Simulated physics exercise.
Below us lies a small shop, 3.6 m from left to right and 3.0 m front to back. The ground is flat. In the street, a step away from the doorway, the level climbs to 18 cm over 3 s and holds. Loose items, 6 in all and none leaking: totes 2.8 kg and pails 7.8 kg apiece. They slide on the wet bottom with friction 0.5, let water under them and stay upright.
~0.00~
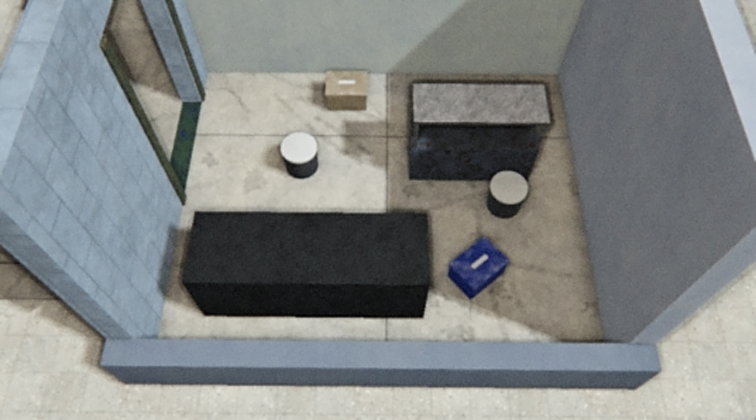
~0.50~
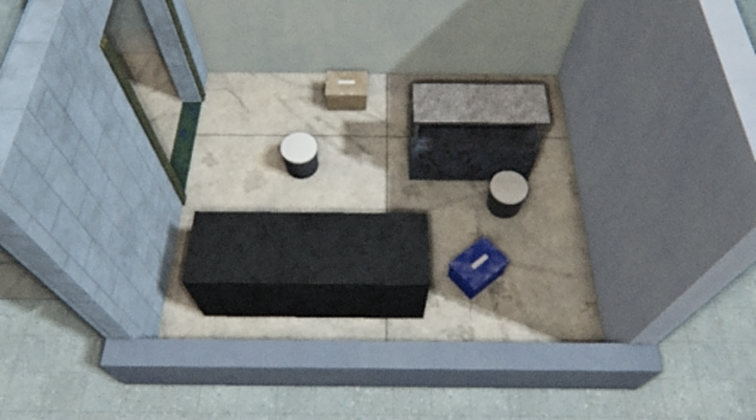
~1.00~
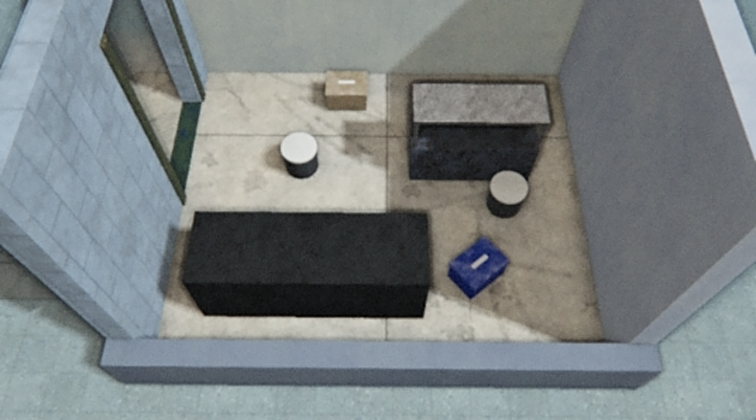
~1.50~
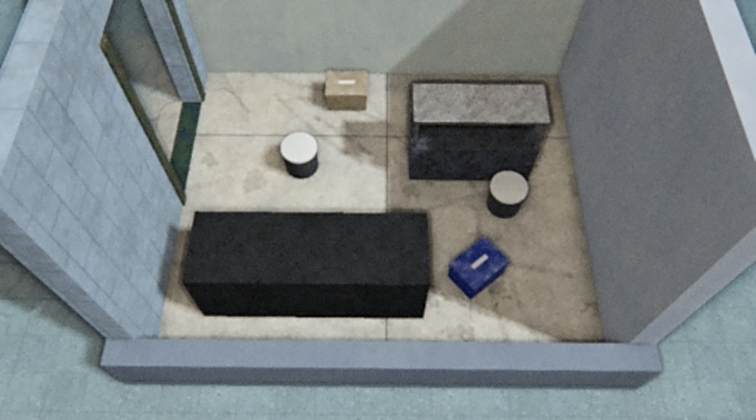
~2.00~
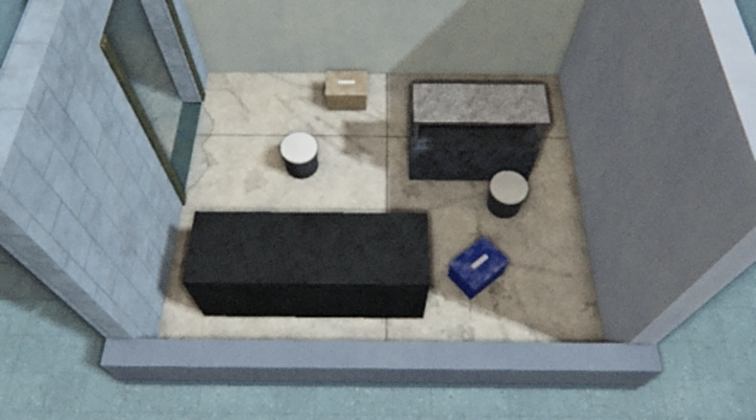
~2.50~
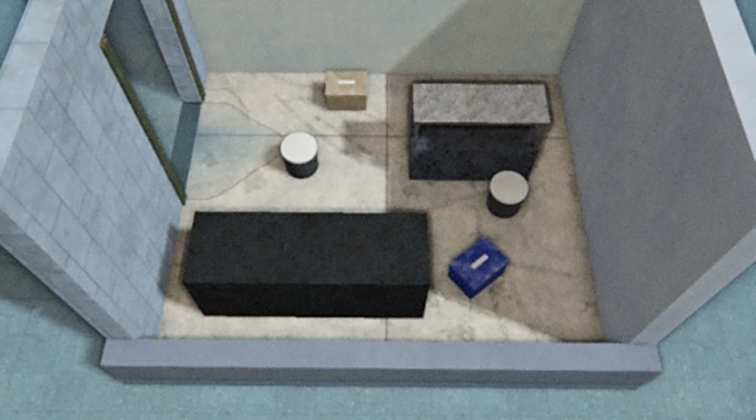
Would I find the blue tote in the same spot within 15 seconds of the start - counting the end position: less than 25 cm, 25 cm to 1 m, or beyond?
Blue tote moves a short way.
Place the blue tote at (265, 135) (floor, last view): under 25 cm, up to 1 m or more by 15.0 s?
It gets carried off.
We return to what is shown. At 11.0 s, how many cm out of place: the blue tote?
About 60 cm.
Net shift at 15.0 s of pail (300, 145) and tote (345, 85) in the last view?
In turn: 250 cm, 300 cm.
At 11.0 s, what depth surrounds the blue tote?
About 10 cm.
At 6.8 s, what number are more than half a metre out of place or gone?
4 of them.
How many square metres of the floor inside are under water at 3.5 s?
Roughly 3.0 m2.
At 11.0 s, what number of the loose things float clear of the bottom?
6 of them.
After 3.5 s the blue tote is near (479, 262), 0.0 m from its start, aground; 0 afloat.
After 6.8 s the blue tote is near (493, 291), 0.3 m from its start, aground; 2 afloat.
After 11.0 s the blue tote is near (448, 318), 0.6 m from its start, afloat; 6 afloat.
After 15.0 s the blue tote is near (449, 317), 0.6 m from its start, afloat; 6 afloat.
